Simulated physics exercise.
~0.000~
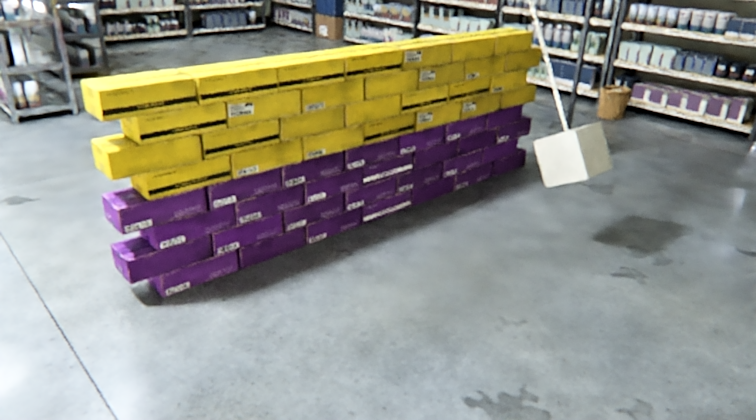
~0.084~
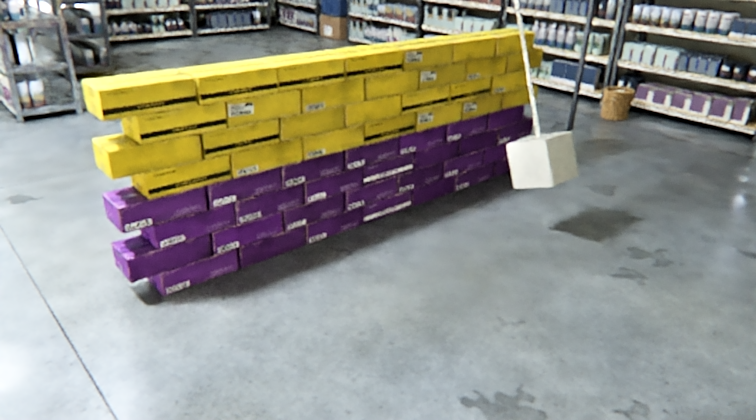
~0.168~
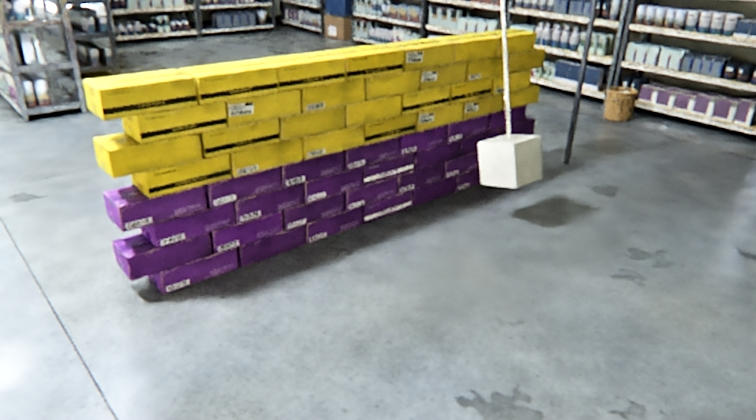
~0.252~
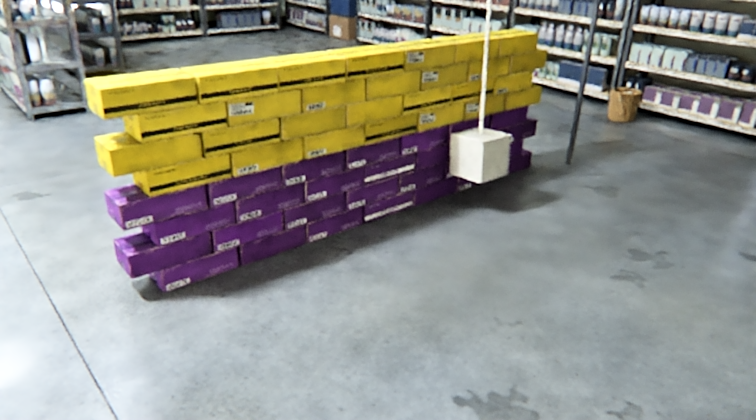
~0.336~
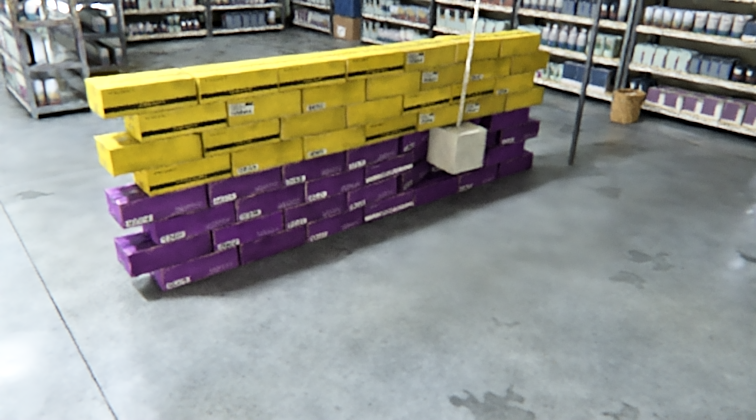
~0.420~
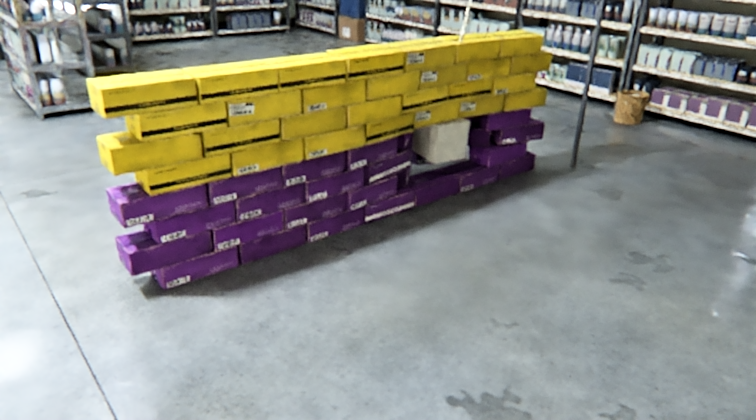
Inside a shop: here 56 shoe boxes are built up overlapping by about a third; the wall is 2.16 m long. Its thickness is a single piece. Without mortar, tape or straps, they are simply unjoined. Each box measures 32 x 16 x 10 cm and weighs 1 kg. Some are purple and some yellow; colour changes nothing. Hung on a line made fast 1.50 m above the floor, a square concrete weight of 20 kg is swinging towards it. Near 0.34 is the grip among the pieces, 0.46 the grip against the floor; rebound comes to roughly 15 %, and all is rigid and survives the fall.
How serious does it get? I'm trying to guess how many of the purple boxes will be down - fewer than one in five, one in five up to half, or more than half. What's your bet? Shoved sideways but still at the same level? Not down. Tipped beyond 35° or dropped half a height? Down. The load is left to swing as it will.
I would say fewer than one in five.
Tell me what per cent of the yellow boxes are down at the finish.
Yellow: 40%.
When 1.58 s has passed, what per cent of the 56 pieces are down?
20 %.
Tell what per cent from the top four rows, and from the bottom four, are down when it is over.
40% and 10%.
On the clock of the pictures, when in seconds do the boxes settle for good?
Time: About 2.5 s.
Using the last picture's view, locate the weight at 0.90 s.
Estimated pixel: About (415, 115).
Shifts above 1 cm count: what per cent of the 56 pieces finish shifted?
Moved: 45 per cent.
By 0.90 s, line 21° past plumb; 3 of the 28 purple boxes down (3 of 56 in all colours); top purple box moved 24 cm; top yellow box tilted 24°.
By 1.58 s, line 10° before plumb; 3 of the 28 purple boxes down (12 of 56 in all colours); top purple box moved 22 cm; top yellow box upside down.
When it is over (2.9 s), line 16° past plumb; 3 of the 28 purple boxes down (13 of 56 in all colours); top purple box moved 22 cm; top yellow box upside down. That is 11 per cent. In pixels of the last frame, middles, top purple box near (384, 127), top yellow box near (690, 228).
